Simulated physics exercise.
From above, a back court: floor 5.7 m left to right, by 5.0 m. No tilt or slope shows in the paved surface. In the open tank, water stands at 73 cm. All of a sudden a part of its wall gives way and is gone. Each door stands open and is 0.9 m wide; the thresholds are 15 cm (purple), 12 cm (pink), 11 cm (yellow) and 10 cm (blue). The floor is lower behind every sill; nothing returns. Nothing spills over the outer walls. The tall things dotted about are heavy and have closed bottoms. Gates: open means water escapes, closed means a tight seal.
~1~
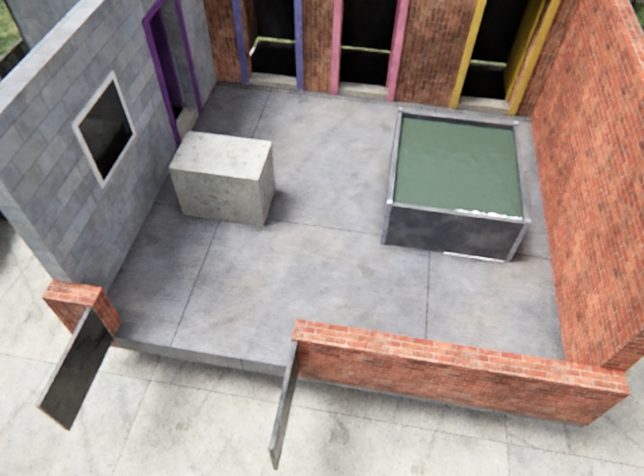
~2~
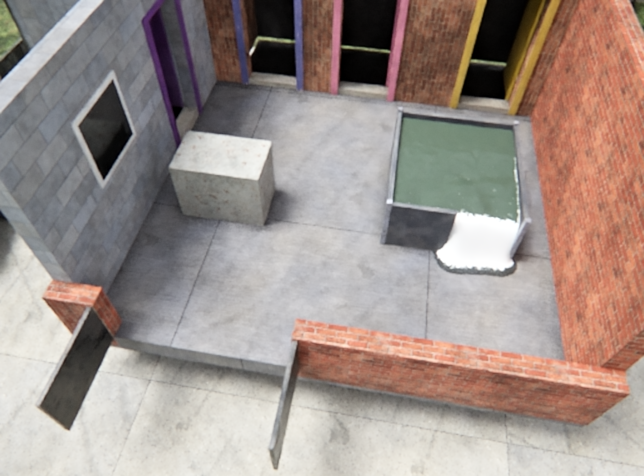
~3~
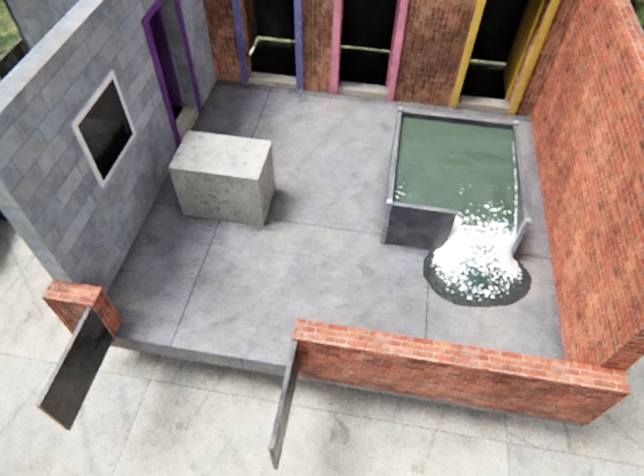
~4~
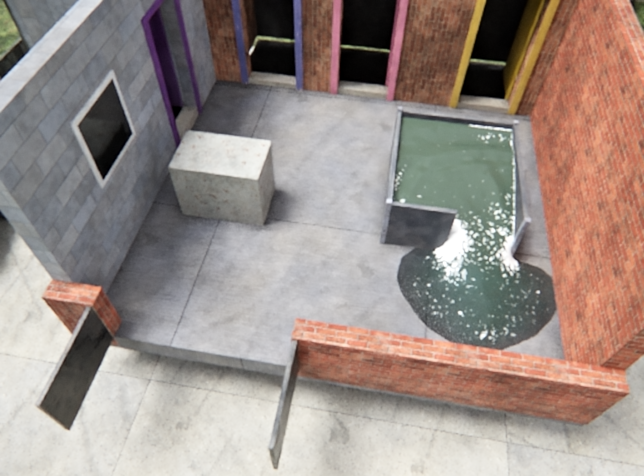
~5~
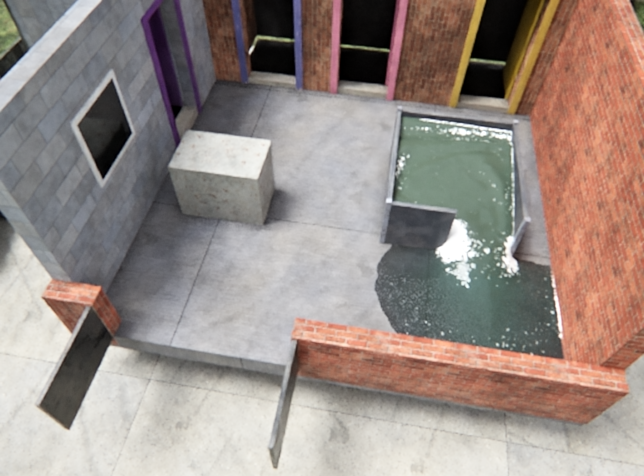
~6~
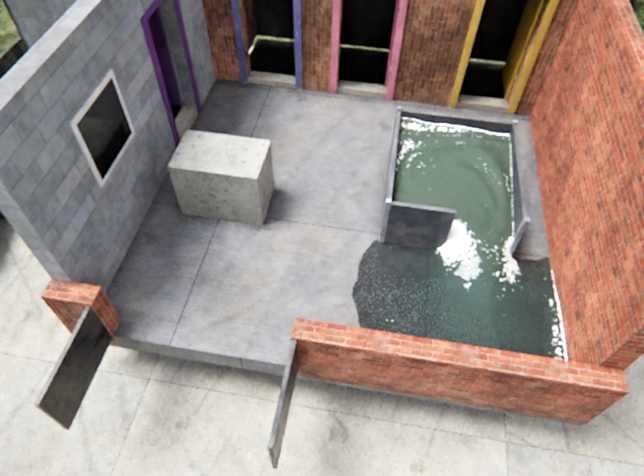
Greenish water burst through a gap that opened in the front of a square tank in a brick-walled courtyard, foaming onto the grey floor, then spread along the low brick wall toward the left.
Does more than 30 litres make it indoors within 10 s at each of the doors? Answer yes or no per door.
Purple door, no; pink door, no; yellow door, no; blue door, no.
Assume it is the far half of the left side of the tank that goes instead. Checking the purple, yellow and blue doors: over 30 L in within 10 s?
Then: Purple beyond it, yellow short of it, blue beyond it.
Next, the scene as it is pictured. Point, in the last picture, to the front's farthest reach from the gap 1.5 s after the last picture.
About (138, 321) in the last view.
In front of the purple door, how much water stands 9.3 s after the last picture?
I'd say close to 7.5 cm.
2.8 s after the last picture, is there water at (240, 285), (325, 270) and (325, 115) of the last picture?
Listed in sequence, the spots are drenched, drenched and bone dry.
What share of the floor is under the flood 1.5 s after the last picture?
Roughly 30 % of the floor.
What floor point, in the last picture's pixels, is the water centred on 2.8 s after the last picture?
Balance point at about (407, 250).
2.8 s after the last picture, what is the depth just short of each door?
Depth readings (cm): Purple = 0; pink = 0; yellow = 0; blue = 0.
Then, 0.7 s after the last picture water covers 15 % of the floor and is deepest (54 cm) near (560, 390); purple door not reached, pink door not reached, yellow door not reached, blue door not reached.
Then, 1.5 s after the last picture water covers 30 % of the floor and is deepest (37 cm) near (492, 325); purple door not reached, pink door not reached, yellow door not reached, blue door not reached.
Then, 2.8 s after the last picture water covers 55 % of the floor and is deepest (32 cm) near (141, 226); purple door not reached, pink door not reached, yellow door not reached, blue door not reached.
Then, 5.3 s after the last picture water covers 90 % of the floor and is deepest (16 cm) near (96, 314); purple door 3 cm at the sill, 0 L in, pink door 4 cm at the sill, 0 L in, yellow door 10 cm at the sill, 4 L in, blue door 10 cm at the sill, 0 L in.
Then, 9.3 s after the last picture water covers 95 % of the floor and is deepest (10 cm) near (191, 128); purple door 8 cm at the sill, 0 L in, pink door 7 cm at the sill, 0 L in, yellow door 7 cm at the sill, 5 L in, blue door 7 cm at the sill, 0 L in.
